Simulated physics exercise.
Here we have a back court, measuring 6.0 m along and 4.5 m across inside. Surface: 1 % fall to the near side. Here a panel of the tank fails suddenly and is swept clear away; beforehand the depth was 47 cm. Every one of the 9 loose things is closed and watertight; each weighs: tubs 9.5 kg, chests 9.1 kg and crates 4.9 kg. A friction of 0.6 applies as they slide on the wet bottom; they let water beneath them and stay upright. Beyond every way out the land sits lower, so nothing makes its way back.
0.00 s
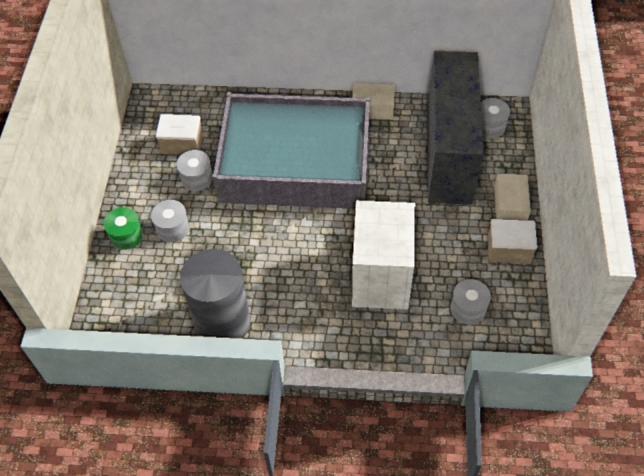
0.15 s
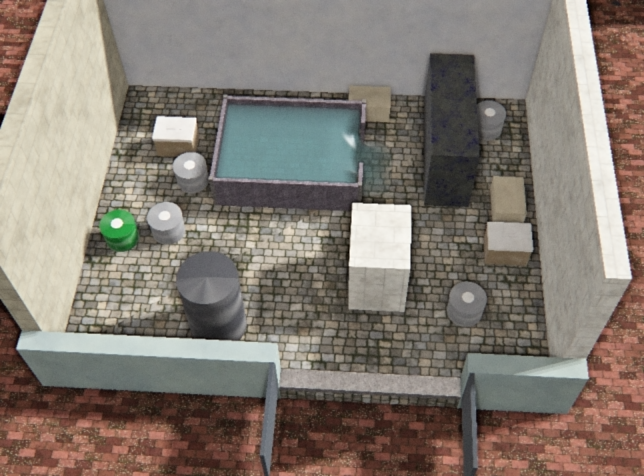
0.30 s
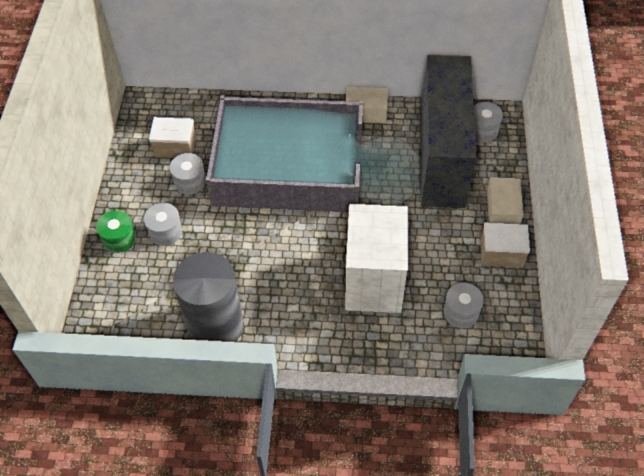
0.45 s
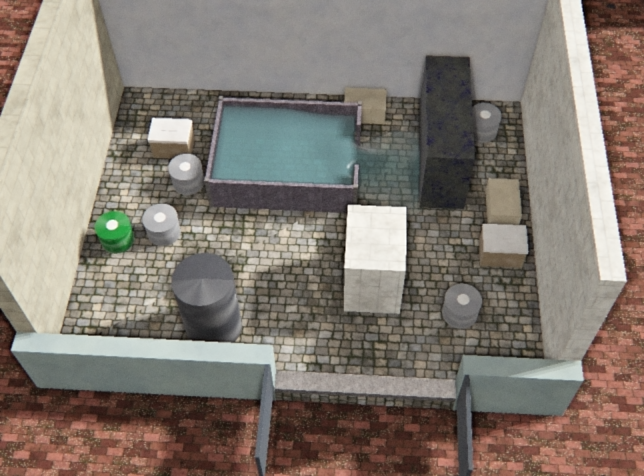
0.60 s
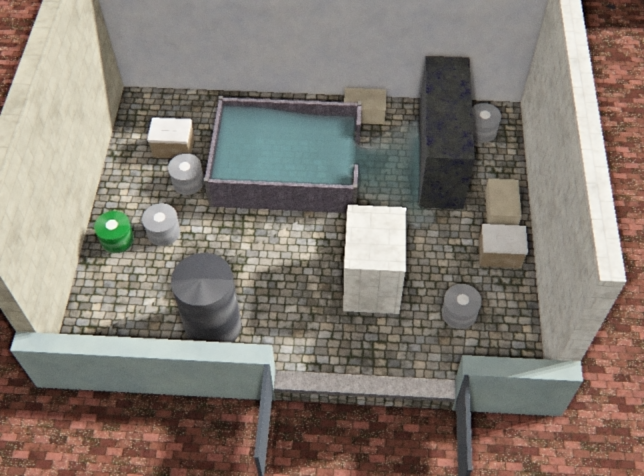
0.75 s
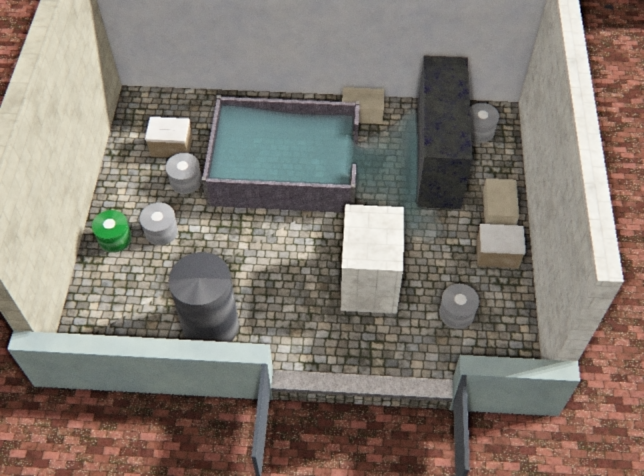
In a walled back court, water poured from the right side of a raised tank and spread over the paving around the tall dark block, while the green tub and everything else stayed put.
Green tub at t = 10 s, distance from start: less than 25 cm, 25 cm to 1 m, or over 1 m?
It ends a bit off its spot.
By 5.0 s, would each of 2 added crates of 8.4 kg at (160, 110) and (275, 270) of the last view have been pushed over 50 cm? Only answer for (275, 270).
For that spot: Not exceeded.
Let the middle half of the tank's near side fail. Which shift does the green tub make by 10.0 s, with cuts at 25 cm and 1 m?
Outcome for the green tub: Modest displacement.
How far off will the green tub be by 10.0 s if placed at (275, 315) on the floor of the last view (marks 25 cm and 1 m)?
What happens is that it keeps still.
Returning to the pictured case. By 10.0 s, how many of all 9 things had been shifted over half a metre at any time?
The number is 4.
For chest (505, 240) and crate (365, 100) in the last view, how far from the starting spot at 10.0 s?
Taking them in turn, the shifts are 100 cm and 400 cm.
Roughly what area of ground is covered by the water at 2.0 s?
Wet: Near 10.0 m2.
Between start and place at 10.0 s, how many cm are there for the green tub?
I'd say close to 50 centimetres.
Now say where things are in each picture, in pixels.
The first picture shows the green tub at (121, 221) rests on the ground; 2.6 m2 under water; 0 of 9 have shifted.
The second picture shows the green tub at (117, 223) rests on the ground; water covers 2.9 m2; 0 of 9 have shifted.
The third picture shows the green tub at (114, 224), on the bottom; water covers 3.4 m2; 0 of 9 have shifted.
The fourth picture shows the green tub at (112, 225), on the bottom; water covers 3.7 m2; 0 of 9 have shifted.
The fifth picture shows the green tub at (112, 225), on the bottom; 3.8 m2 under water; 0 of 9 have shifted.
The sixth picture shows the green tub at (109, 224) rests on the ground; water covers 4.0 m2; 0 of 9 have shifted.
After 2.0 s the green tub is near (109, 224), 0.0 m from its start, aground; 0 of 9 are out; 1 afloat.
After 4.5 s the green tub is near (109, 224), 0.0 m from its start, aground; 0 of 9 are out; 3 afloat.
After 7.0 s the green tub is near (108, 242), 0.3 m from its start, aground; 0 of 9 are out; 4 afloat.
After 10.0 s the green tub is near (110, 254), 0.5 m from its start, aground; 0 of 9 are out; 3 afloat.
